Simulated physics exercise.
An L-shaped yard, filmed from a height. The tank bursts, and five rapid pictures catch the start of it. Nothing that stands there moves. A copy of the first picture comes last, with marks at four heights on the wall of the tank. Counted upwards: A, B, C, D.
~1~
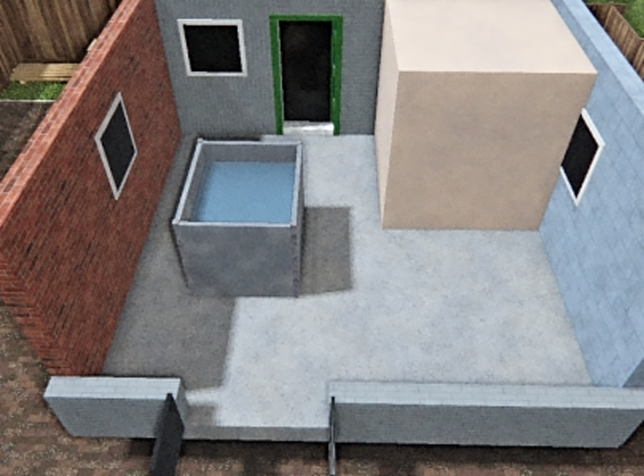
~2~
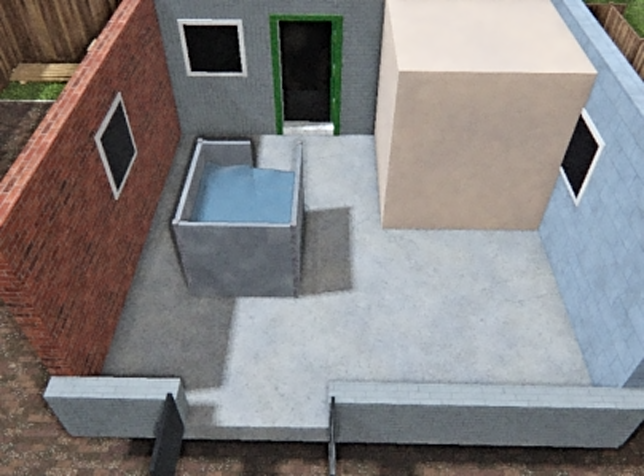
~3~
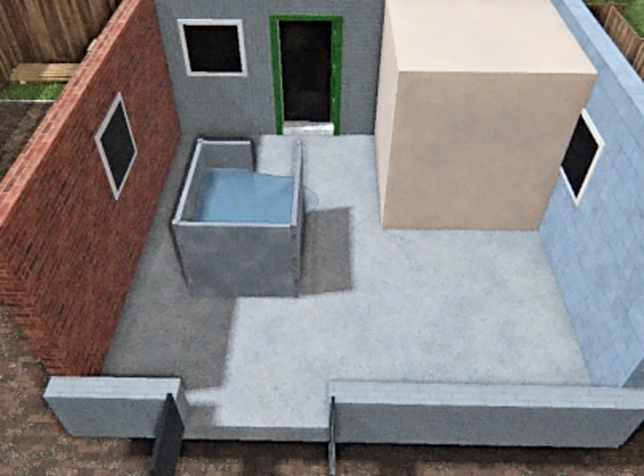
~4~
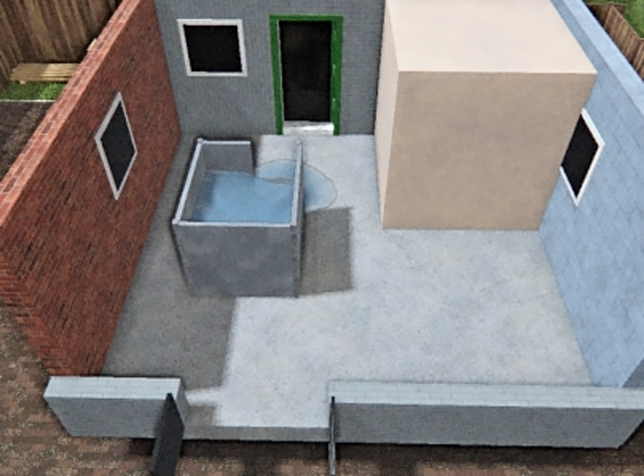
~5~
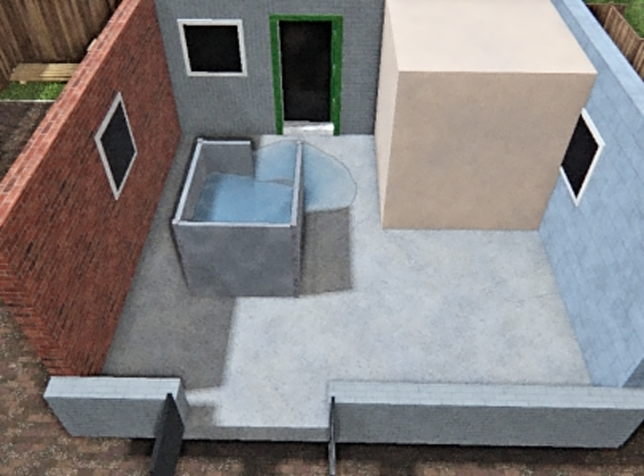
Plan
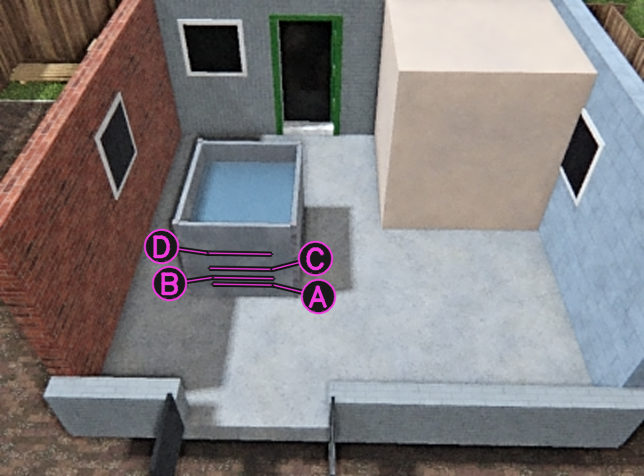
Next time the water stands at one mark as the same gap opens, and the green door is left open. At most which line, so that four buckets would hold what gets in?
B will do.
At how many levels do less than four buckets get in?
Two of the four.
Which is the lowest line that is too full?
That would be C.
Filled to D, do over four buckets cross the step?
Yes, that goes wrong.
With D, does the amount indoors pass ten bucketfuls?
Yes.
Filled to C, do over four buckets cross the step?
Yes, that goes wrong.
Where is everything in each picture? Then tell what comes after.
Water in the tank at rest, its middle at (245, 197); foot of the green doorway at (308, 135); open gate at (254, 378), in the first frame.
Water covers 1 % of the ground, its front hidden from here, in the second frame.
Water covers 3 % of the ground, its front hidden from here, in the third frame.
Front seen at (330, 190), 7 % of the ground wet, in the fourth frame.
Front seen at (323, 156), 13 % of the ground wet, in the fifth frame.
On the marked copy, A at (243, 284); B at (242, 278); C at (241, 268); D at (238, 253); from the bottom up A, B, C, D.
With A, nothing gets over.
With B, a bucket or two gets in.
With C, about 9 bucketfuls get in.
With D, dozens of bucketfuls pour in.
